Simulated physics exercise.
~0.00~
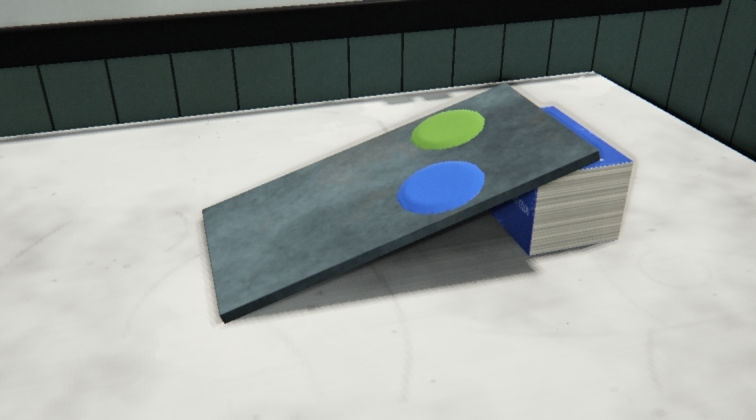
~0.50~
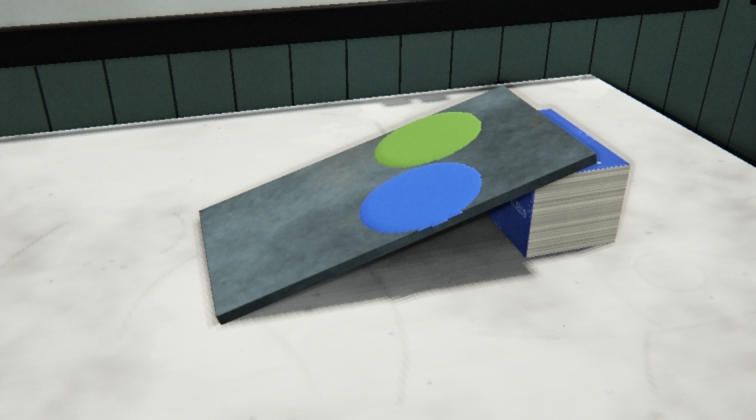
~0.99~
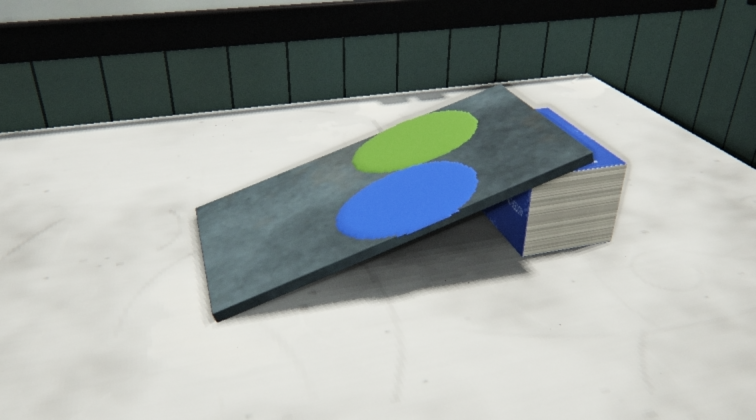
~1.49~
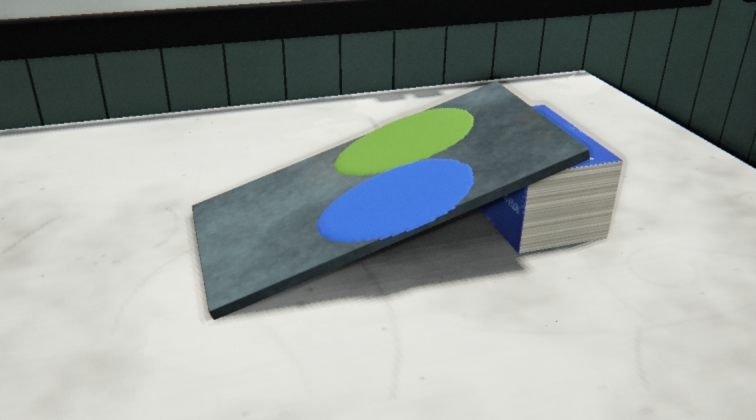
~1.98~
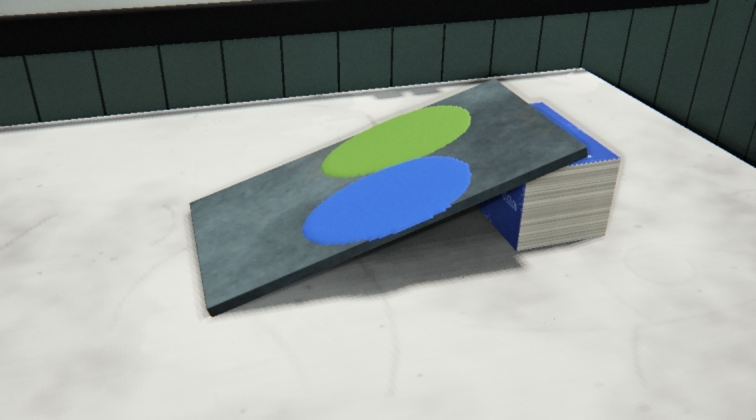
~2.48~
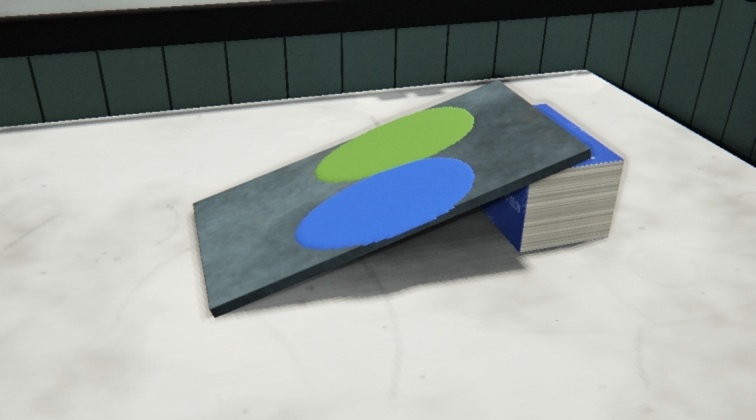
Blue and green syrup puddles spread slowly down a tilted chopping board, the blue slightly ahead.
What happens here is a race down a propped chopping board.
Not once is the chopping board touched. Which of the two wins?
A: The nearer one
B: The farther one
(A) The nearer one.
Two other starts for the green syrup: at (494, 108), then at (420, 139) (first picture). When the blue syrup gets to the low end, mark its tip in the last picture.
Roughly (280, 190), then (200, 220) for the other start.
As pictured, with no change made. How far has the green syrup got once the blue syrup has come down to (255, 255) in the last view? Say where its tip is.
(278, 190), approximately.
After 5.2 s, the blue syrup is close to the edge; the green syrup is three quarters of the way down.
After 9.5 s, the blue syrup is at the low edge; the green syrup is close to the edge.
